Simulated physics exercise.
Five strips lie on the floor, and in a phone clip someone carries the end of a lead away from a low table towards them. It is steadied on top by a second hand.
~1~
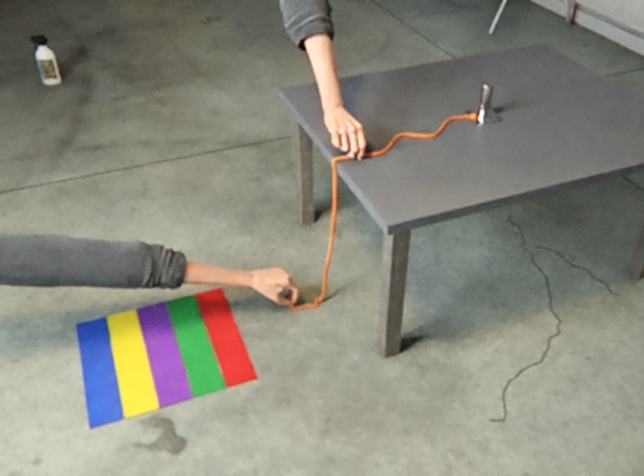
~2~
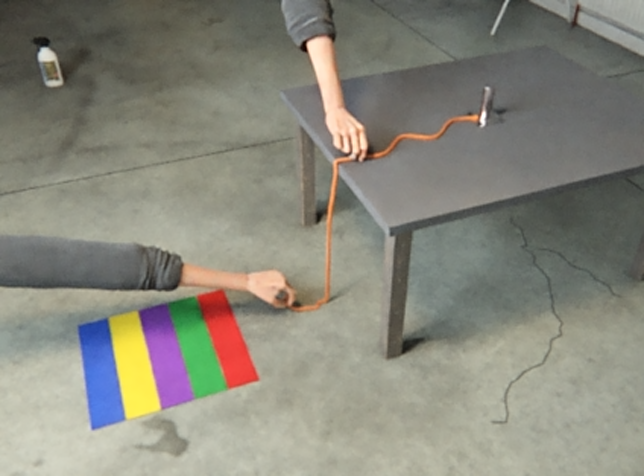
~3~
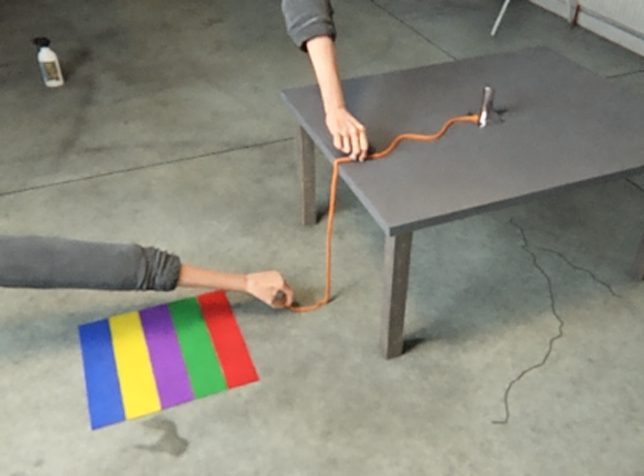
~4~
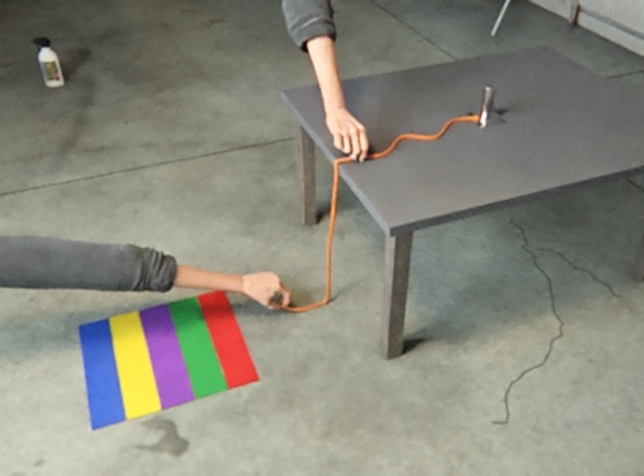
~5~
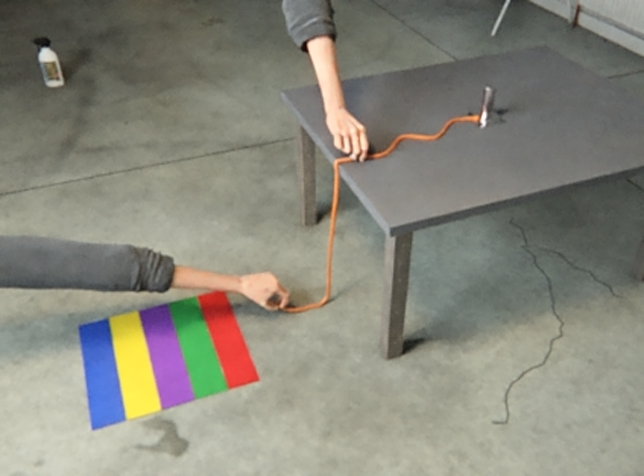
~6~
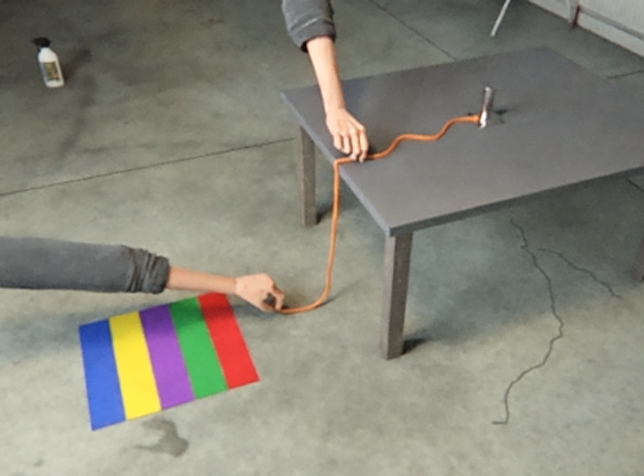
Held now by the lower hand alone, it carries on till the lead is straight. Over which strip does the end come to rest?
Over the purple strip.
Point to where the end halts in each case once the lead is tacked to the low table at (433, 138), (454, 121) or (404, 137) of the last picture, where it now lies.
The three spots are (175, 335), (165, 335) and (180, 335), in that order.
A little later, end near (228, 320); over red.
Next, end near (187, 331); over green.
When it is tight, end near (163, 338); over purple. The end stops over the purple strip.
